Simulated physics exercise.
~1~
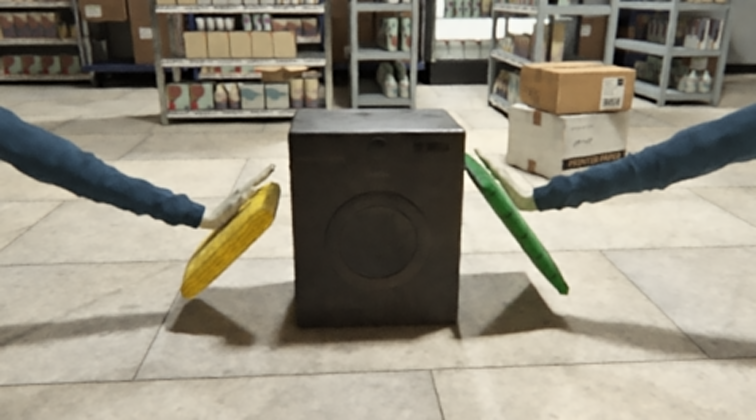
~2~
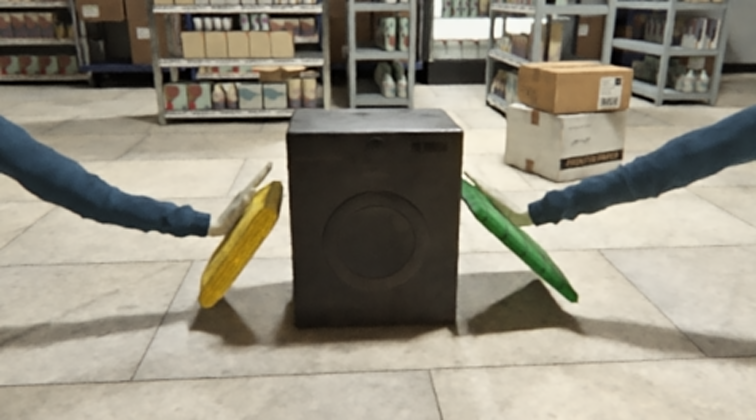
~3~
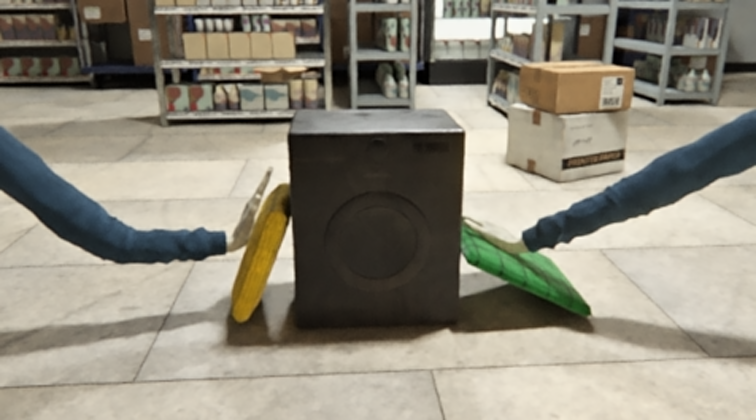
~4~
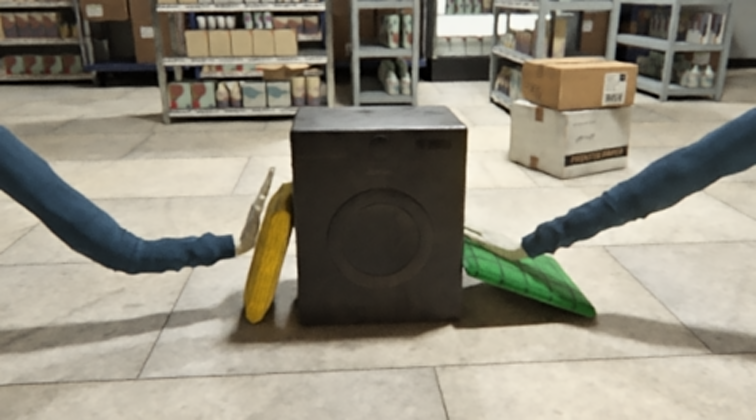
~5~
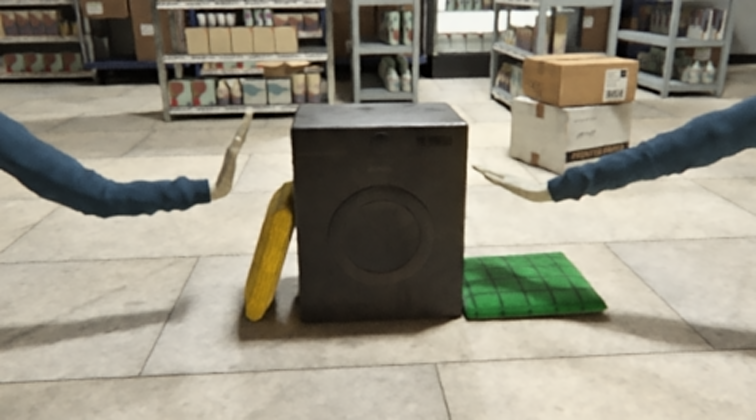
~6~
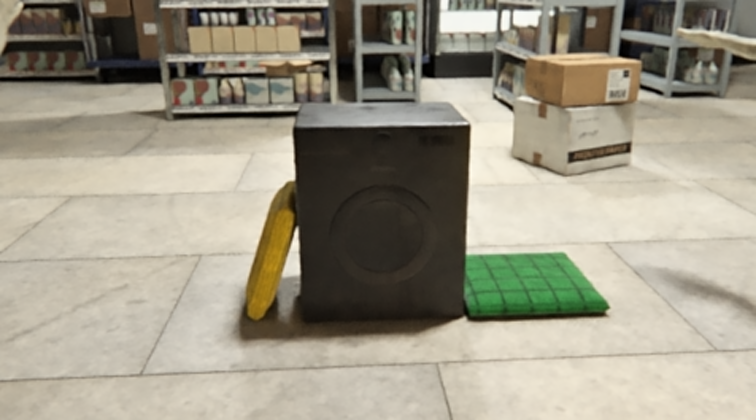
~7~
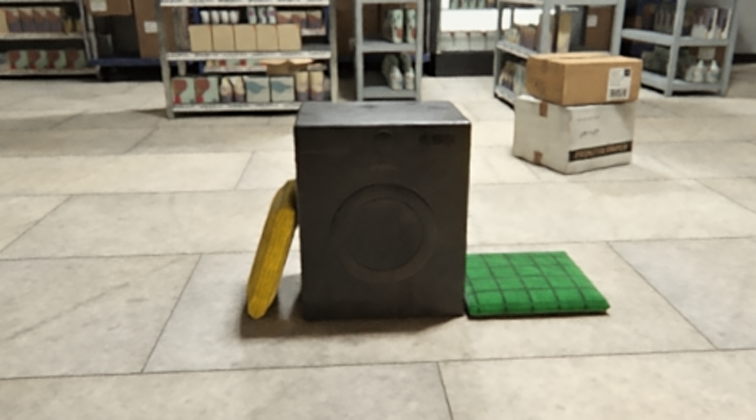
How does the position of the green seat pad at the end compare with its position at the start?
At the start the green seat pad is tilted against the right side of the black machine with a hand on it. By the end it lies flat on the floor just to the right of the machine.
